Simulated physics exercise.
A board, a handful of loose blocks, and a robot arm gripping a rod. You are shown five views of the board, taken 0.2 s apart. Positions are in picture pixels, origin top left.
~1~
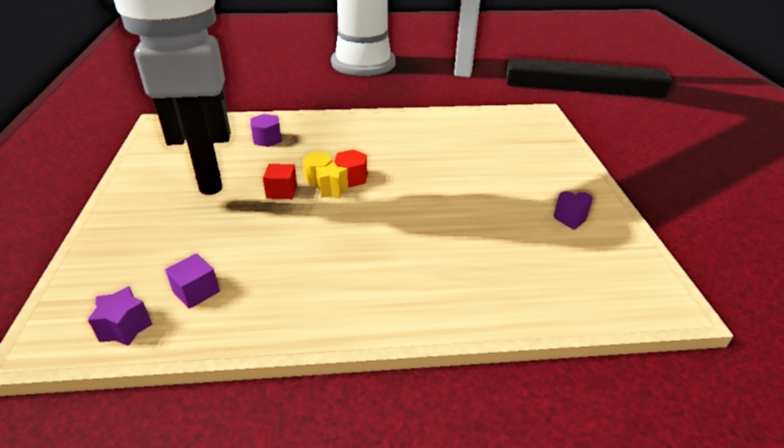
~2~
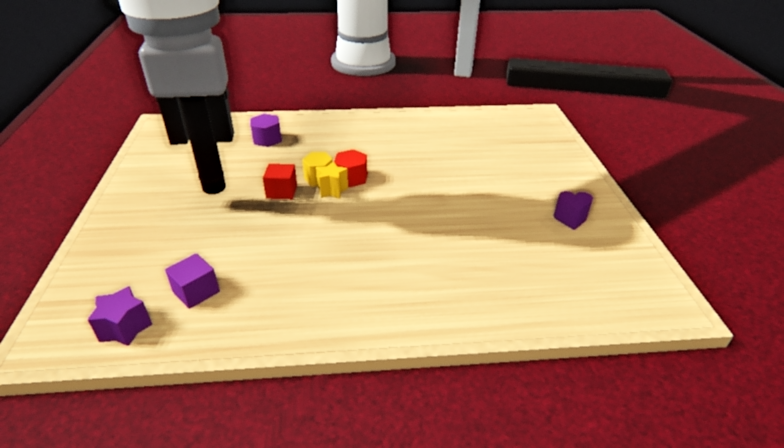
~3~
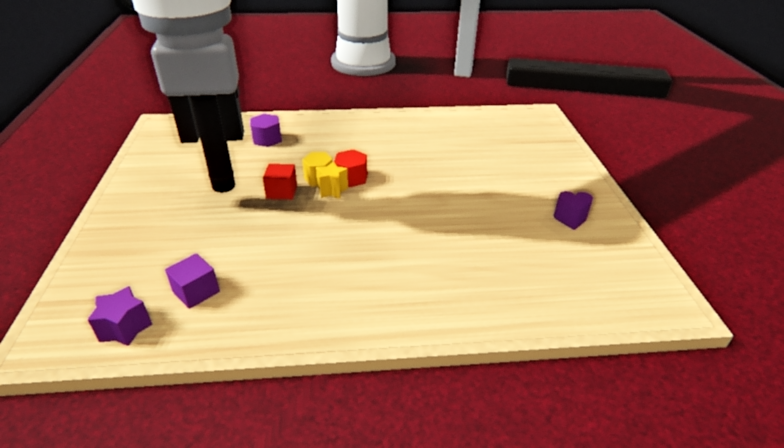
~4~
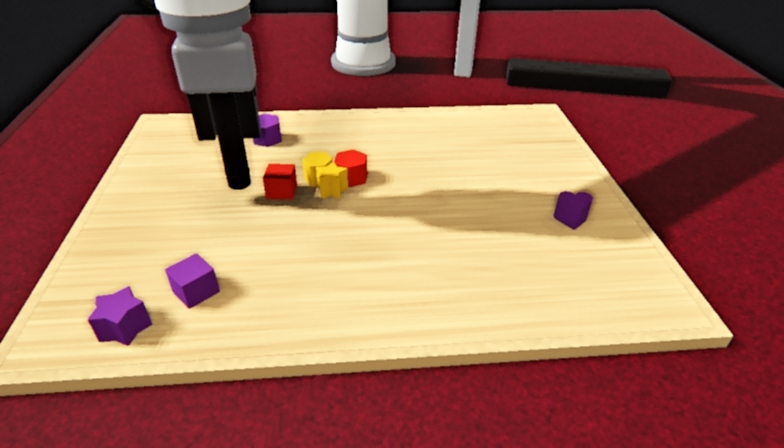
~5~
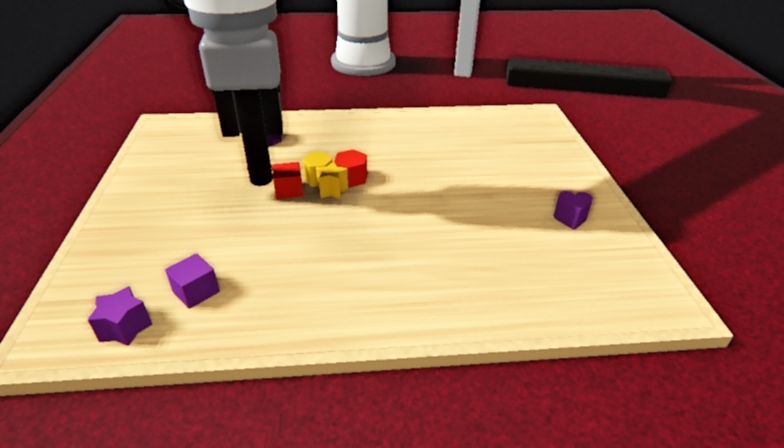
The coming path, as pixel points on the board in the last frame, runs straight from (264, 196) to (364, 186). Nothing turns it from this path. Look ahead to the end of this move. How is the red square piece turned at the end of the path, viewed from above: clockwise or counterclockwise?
It swings round anticlockwise.
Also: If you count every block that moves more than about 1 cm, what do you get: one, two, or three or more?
It should be three or more, as far as I can tell.
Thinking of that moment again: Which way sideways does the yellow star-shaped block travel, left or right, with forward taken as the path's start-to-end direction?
That's a shift to the right.
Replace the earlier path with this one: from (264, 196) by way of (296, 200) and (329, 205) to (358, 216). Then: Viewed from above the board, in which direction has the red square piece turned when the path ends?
Rotates counter-clockwise.
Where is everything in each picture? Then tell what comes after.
Lower end of the rod at (211, 190), tops of blocks, red square piece at (279, 171), yellow hexagonal block at (318, 158), yellow star-shaped block at (331, 170), red hexagonal block at (351, 158), in the first picture.
Rod at (215, 189), blocks as before, in the second picture.
Rod at (224, 187), blocks as before, in the third picture.
Rod at (240, 185), blocks as before, in the fourth picture.
Rod at (262, 181), red square piece at (286, 169), yellow hexagonal block at (318, 158), yellow star-shaped block at (331, 170), red hexagonal block at (351, 158), in the fifth picture.
The first path, step by step. One third of the way, rod at (297, 178); red square piece at (317, 163), turned 35° anticlockwise; yellow hexagonal block at (333, 151), turned 15° anticlockwise; yellow star-shaped block at (342, 169), turned 50° clockwise; red hexagonal block at (362, 156).
Two thirds of the way, rod at (332, 175); red square piece at (341, 156), turned 70° anticlockwise; yellow hexagonal block at (342, 142), turned 45° anticlockwise; yellow star-shaped block at (359, 171), turned 60° clockwise; red hexagonal block at (374, 153), turned 35° clockwise.
At the end, rod at (363, 172); red square piece at (347, 154), turned 90° anticlockwise; yellow hexagonal block at (343, 141), turned 55° anticlockwise; yellow star-shaped block at (383, 172), turned 110° clockwise; red hexagonal block at (376, 152), turned 45° clockwise.
